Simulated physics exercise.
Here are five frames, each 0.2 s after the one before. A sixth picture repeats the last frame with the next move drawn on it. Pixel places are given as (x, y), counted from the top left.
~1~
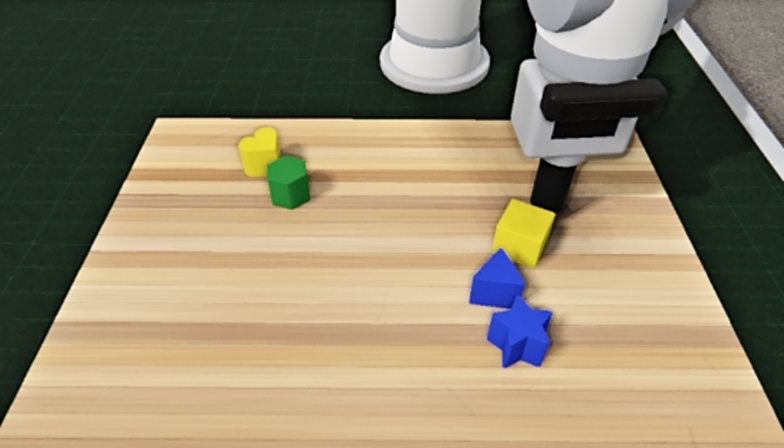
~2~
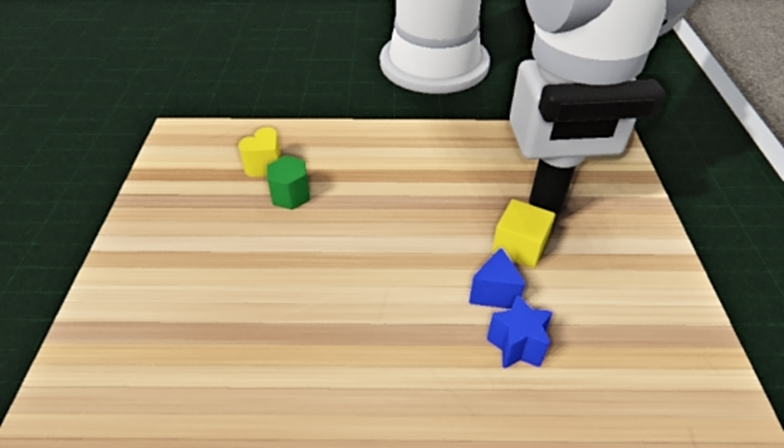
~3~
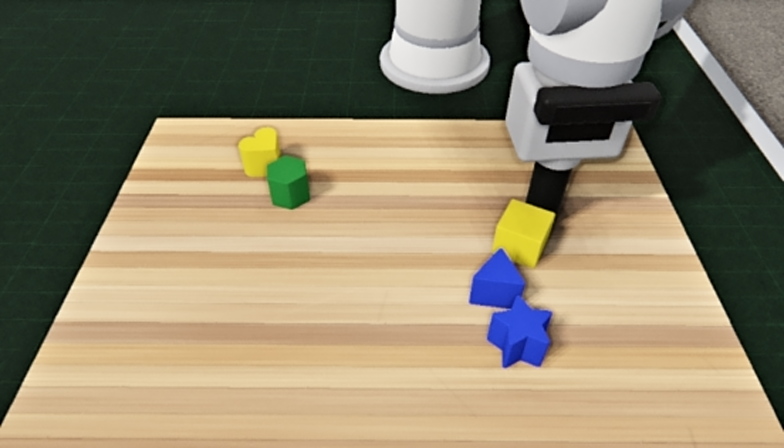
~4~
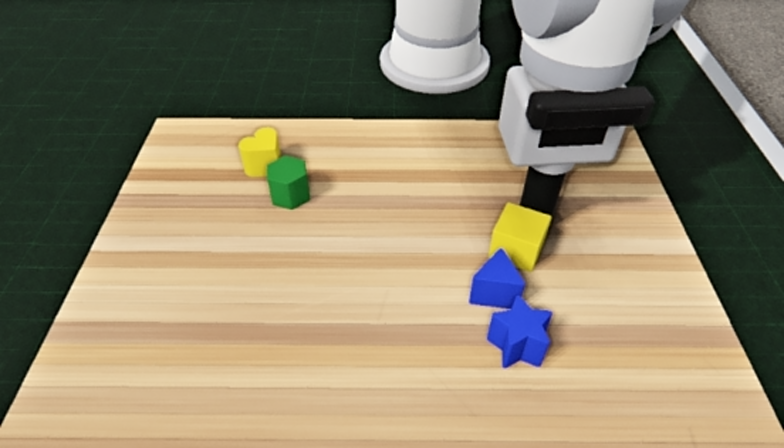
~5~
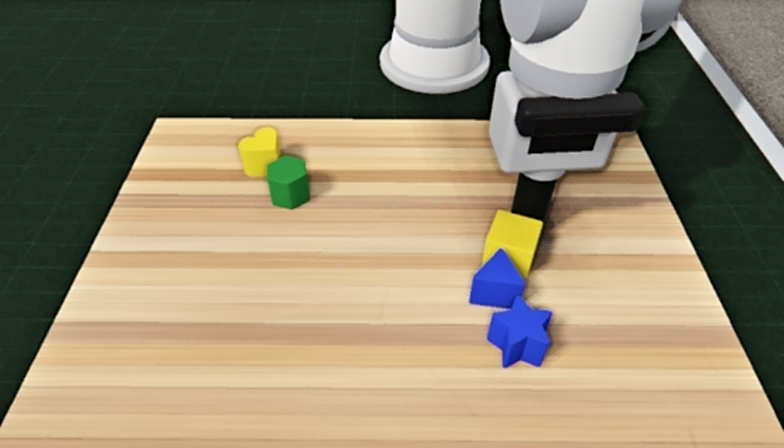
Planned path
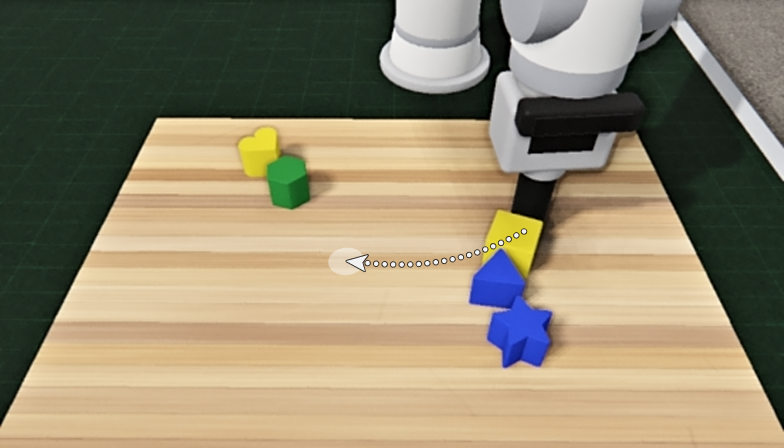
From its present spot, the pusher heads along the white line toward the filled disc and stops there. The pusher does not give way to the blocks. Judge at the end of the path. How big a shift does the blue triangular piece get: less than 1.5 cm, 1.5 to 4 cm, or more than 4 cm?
The answer will be the middling band, 1.5 to 4 cm.
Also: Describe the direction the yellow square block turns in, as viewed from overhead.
Anticlockwise, looking down.
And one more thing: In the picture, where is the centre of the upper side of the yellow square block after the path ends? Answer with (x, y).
So, by the moment the path ends, you'll find the top centre of the yellow square block at (454, 268).
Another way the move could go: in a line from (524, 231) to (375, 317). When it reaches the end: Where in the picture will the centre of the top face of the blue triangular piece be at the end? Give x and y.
It will likely be found at (478, 326).
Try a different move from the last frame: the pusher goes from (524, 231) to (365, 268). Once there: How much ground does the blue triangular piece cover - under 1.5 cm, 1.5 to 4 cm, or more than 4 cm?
Covers 1.5 to 4 cm.
Path on the board, from (524, 231) by way of (473, 254) and (411, 264) to (346, 261).
What follows on the original path. One third of the way, pusher at (474, 239); blue triangular piece at (489, 293), turned 70° anticlockwise; yellow square block at (467, 259), turned 20° anticlockwise.
Two thirds of the way, pusher at (411, 250); blue triangular piece at (484, 298), turned 80° anticlockwise; yellow square block at (454, 268), turned 35° anticlockwise; blue star-shaped block at (528, 324), turned 15° anticlockwise.
At the end, pusher at (345, 246); blue triangular piece at (484, 298), turned 80° anticlockwise; yellow square block at (454, 268), turned 35° anticlockwise; blue star-shaped block at (528, 324), turned 15° anticlockwise.
